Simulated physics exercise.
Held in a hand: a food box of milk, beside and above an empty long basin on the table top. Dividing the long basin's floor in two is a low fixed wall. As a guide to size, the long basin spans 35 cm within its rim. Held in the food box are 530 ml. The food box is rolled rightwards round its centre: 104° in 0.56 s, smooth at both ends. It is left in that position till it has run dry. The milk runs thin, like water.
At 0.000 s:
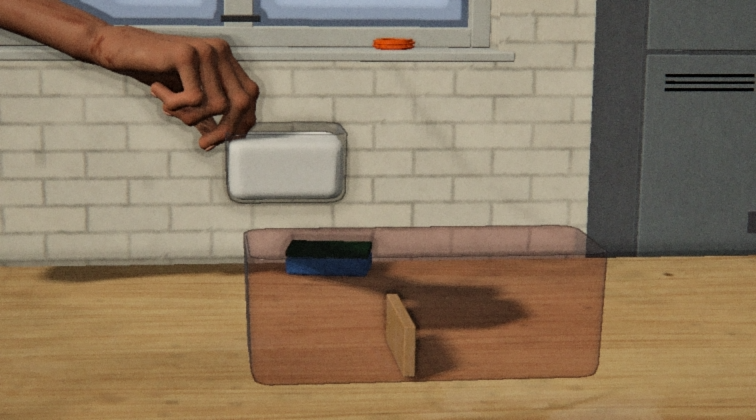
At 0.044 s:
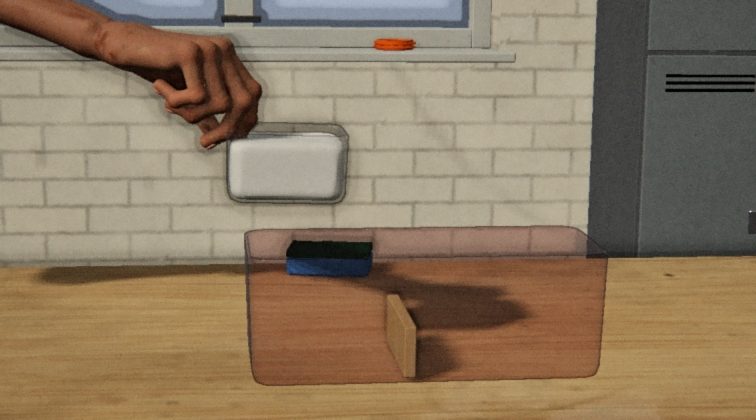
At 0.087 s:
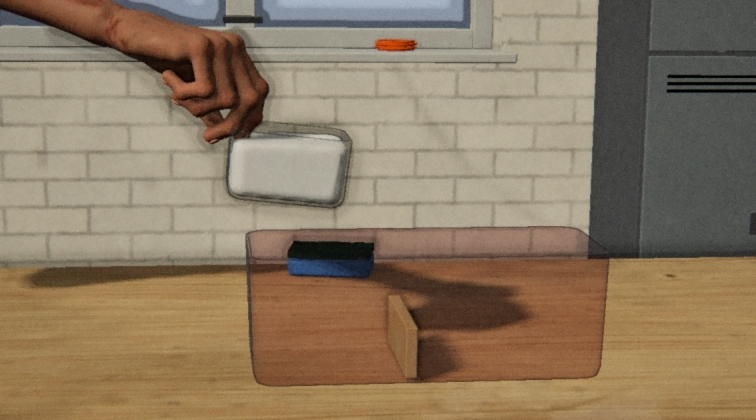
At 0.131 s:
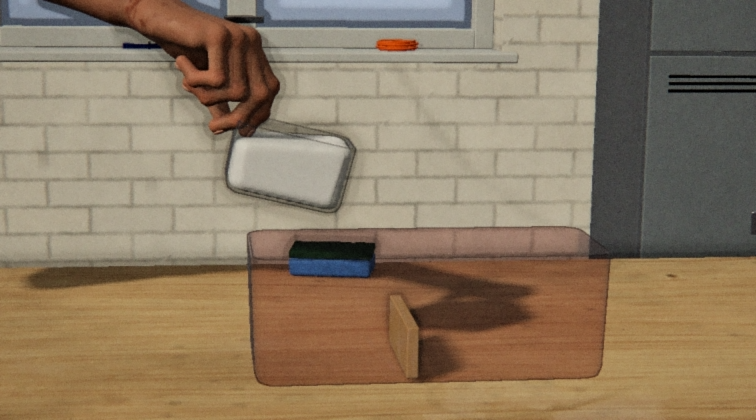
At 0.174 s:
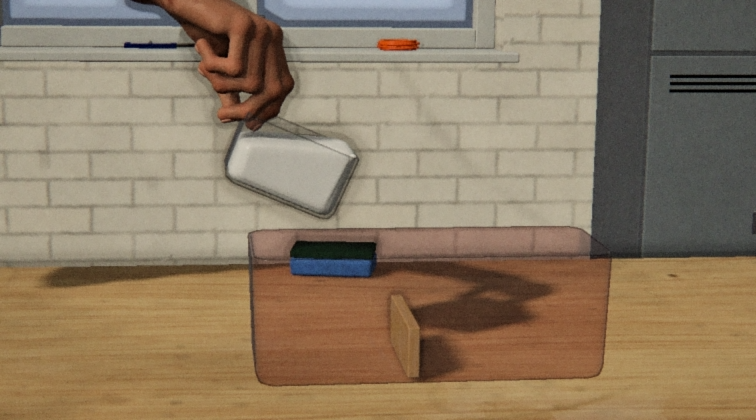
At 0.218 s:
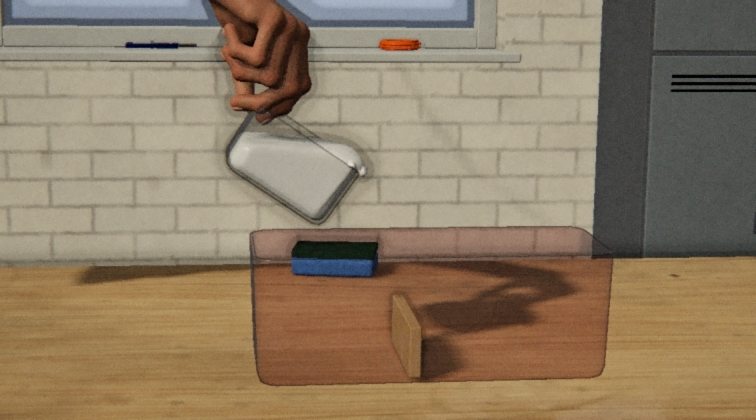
A hand tilts a clear box of white milk rightwards above a long, see-through basin.
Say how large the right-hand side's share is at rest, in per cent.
Its share is roughly 31 per cent.
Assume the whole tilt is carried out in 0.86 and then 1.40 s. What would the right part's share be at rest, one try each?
Some 50 and 55 per cent, in that order.
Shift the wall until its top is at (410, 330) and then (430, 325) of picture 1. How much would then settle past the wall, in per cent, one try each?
Respectively close to 25 and 10 %.
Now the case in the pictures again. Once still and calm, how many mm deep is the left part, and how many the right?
Left part about 18 mm deep, right part about 6 mm deep.
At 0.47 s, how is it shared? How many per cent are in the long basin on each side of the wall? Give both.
Around 34 on the left and around 22 on the right.
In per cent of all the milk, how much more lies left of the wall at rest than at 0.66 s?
I'd put it at some 5 percent.
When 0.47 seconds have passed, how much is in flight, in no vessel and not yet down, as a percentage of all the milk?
Around 22 in a hundred.
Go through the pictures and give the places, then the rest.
Tilt 0°; pouring edge (342, 131); surface from (228, 139) to (340, 139); the long basin's rim runs from (247, 246) to (591, 241); the wall's top is at (401, 311), in the first frame.
Tilt 2°; pouring edge (344, 133); surface from (229, 140) to (341, 139), in the second frame.
Tilt 6°; pouring edge (347, 138); surface from (233, 139) to (345, 141), in the third frame.
Tilt 13°; pouring edge (351, 146); surface from (235, 138) to (348, 144), in the fourth frame.
Tilt 23°; pouring edge (354, 156); surface from (236, 140) to (354, 147); 1 per cent is over the edge, in the fifth frame.
Tilt 34°; pouring edge (355, 168); surface from (235, 140) to (356, 158); 5 per cent is over the edge, in the sixth frame.
By 0.47 s the tilt is 98° and 22 per cent is still to pour, 34 is left of the wall and 21 right of it.
By 0.66 s the tilt is 104° and 5 per cent is still to pour, 63 is left of the wall and 30 right of it.
By 0.85 s the tilt is 104° and 0 per cent is still to pour, 67 is left of the wall and 30 right of it.
By 1.06 s the tilt is 104° and 0 per cent is still to pour, 68 is left of the wall and 31 right of it.
At rest 68 per cent lies left of the wall, 31 right of it and 1 outside.
